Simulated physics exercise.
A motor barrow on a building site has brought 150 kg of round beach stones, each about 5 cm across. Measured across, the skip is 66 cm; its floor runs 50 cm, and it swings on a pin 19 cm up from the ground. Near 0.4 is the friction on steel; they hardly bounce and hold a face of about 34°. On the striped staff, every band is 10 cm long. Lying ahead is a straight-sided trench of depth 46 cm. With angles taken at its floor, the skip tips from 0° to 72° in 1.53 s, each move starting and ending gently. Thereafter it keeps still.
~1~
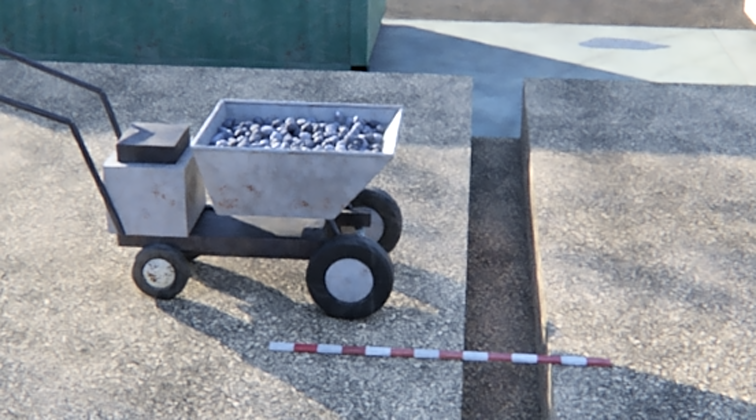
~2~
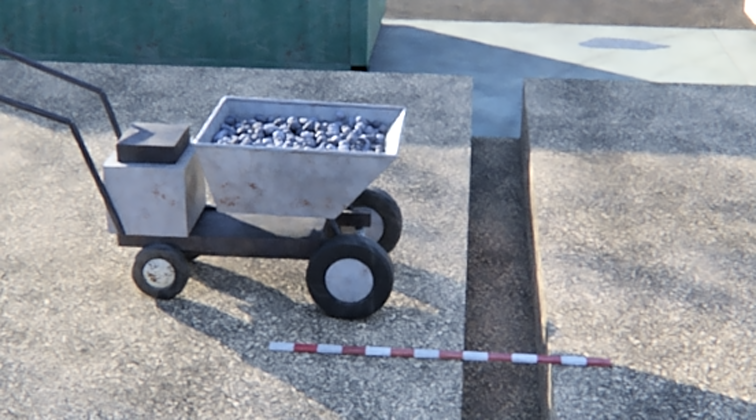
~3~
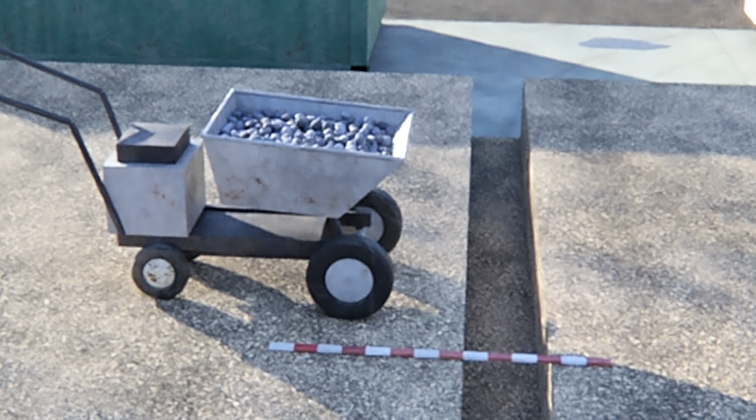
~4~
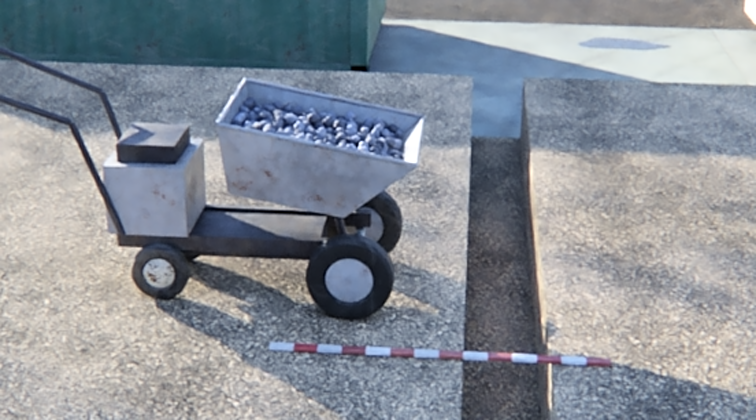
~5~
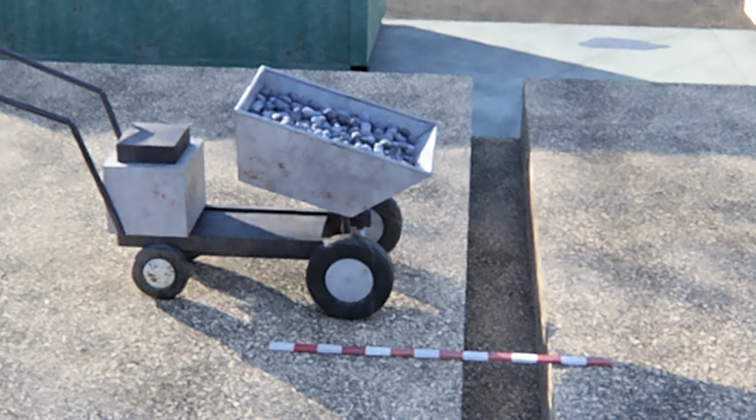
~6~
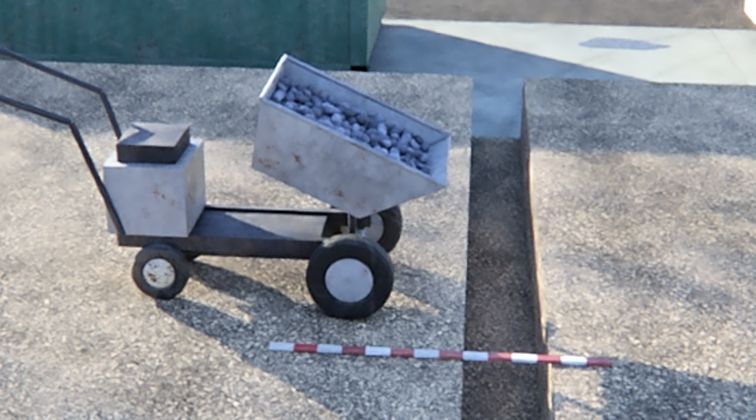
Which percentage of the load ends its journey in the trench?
Roughly 67 per cent.
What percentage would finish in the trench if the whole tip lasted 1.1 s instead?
Roughly 60 per cent.
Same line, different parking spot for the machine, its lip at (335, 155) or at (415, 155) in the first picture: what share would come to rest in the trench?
Around 95% for the first place and 40% for the second.
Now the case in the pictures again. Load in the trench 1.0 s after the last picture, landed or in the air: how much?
I'd put it near 35 per cent.
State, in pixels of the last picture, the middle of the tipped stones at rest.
I'd point to around (523, 364).
Then, 0.5 s after the last picture the floor is at 61°, 99 % in the skip, 1 % in the trench; the foremost stones are at (504, 238).
Then, 1.0 s after the last picture the floor is at 72°, 41 % in the skip, 37 % in the trench, 22 % past the trench; the foremost stones are at (641, 302).
Then, 1.4 s after the last picture the floor is at 72°, 13 % in the skip, 54 % in the trench, 33 % past the trench; the foremost stones are at (731, 307).
Then, 3.3 s after the last picture the floor is at 72°, 0 % in the skip, 67 % in the trench, 33 % past the trench; the foremost stones are past the picture's edge.
